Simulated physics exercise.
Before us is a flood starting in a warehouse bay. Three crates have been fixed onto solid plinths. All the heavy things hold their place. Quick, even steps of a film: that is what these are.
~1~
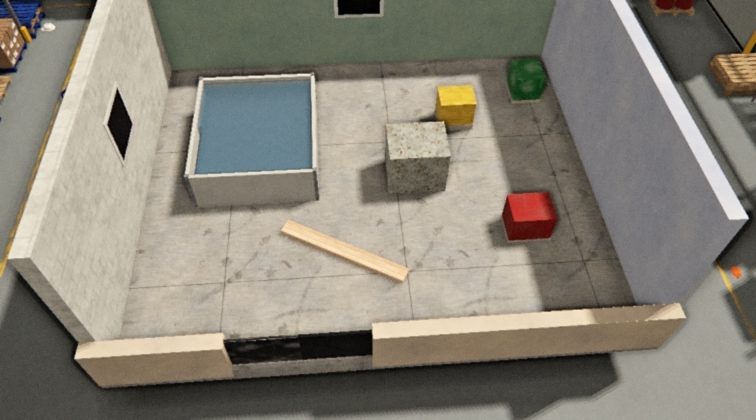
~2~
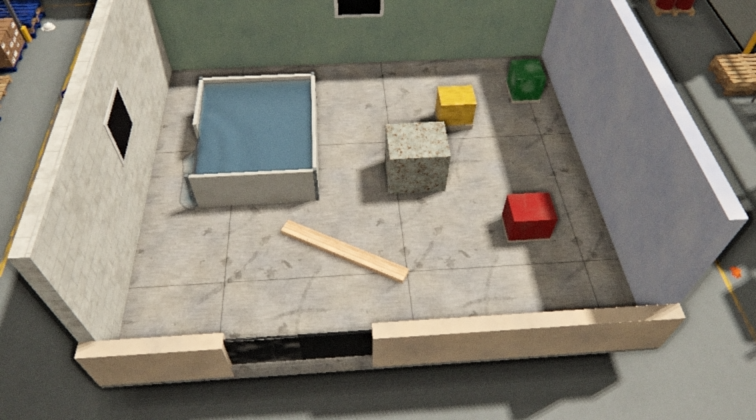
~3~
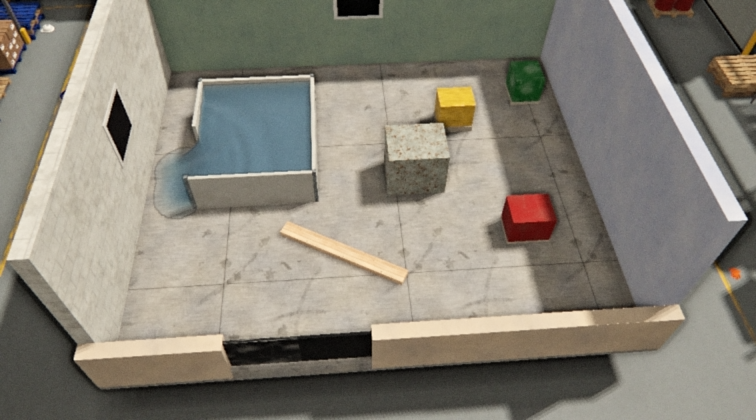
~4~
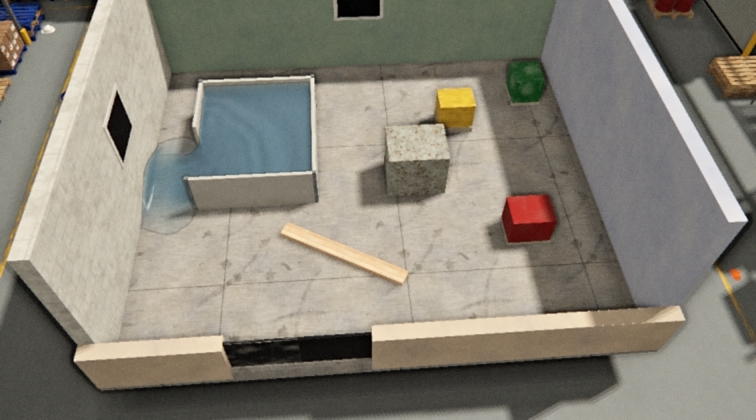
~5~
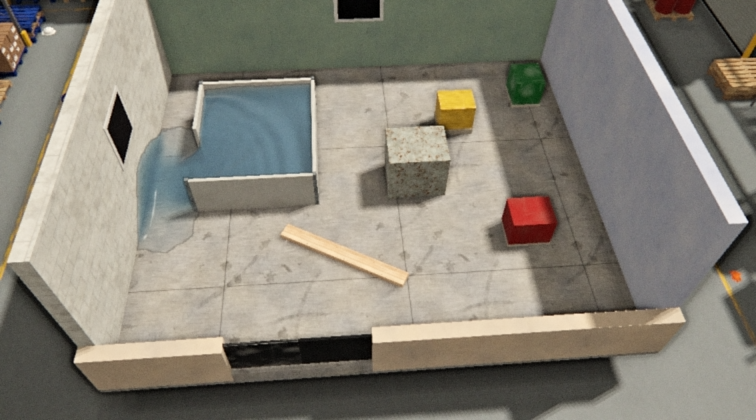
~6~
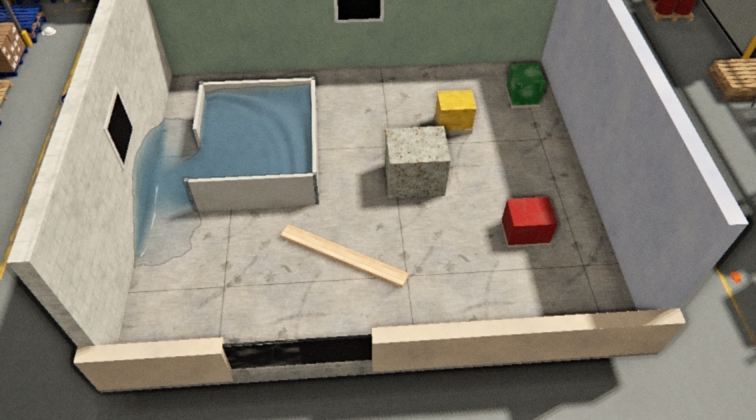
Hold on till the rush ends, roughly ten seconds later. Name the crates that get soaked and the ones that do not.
The green crate gets soaked; the yellow crate does not get soaked; the red crate gets soaked.
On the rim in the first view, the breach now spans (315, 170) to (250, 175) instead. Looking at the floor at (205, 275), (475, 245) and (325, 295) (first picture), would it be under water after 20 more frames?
Spot one inundated, spot two inundated, spot three inundated.
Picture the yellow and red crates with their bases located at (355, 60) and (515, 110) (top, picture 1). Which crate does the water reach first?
I'd say the crate marked yellow comes first.
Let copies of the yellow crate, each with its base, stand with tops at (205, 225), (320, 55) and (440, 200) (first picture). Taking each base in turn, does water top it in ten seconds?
Respectively: Is reached, is reached and comes through fine.
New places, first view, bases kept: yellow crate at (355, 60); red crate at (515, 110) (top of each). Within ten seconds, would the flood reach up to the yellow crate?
As for the yellow one, it is dampened.
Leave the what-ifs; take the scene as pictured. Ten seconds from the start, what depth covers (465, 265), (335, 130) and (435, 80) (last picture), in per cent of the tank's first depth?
Estimated readings in sequence: 4, 2, 6 percent.
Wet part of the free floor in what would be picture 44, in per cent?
About 80 per cent.
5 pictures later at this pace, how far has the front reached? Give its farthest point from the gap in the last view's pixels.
Somewhere about (114, 367).
A moment on, water covers 15 % of the floor; the green crate not reached, the yellow crate not reached, the red crate not reached.
Next, water covers 20 % of the floor; the green crate not reached, the yellow crate not reached, the red crate not reached.
Then, water covers 40 % of the floor; the green crate not reached, the yellow crate not reached, the red crate not reached.
Later, water covers 80 % of the floor; the green crate water round its plinth, the yellow crate water round its plinth, the red crate water round its plinth.
In the end, water covers 95 % of the floor; the green crate was topped, the yellow crate stayed above the water, the red crate was topped.
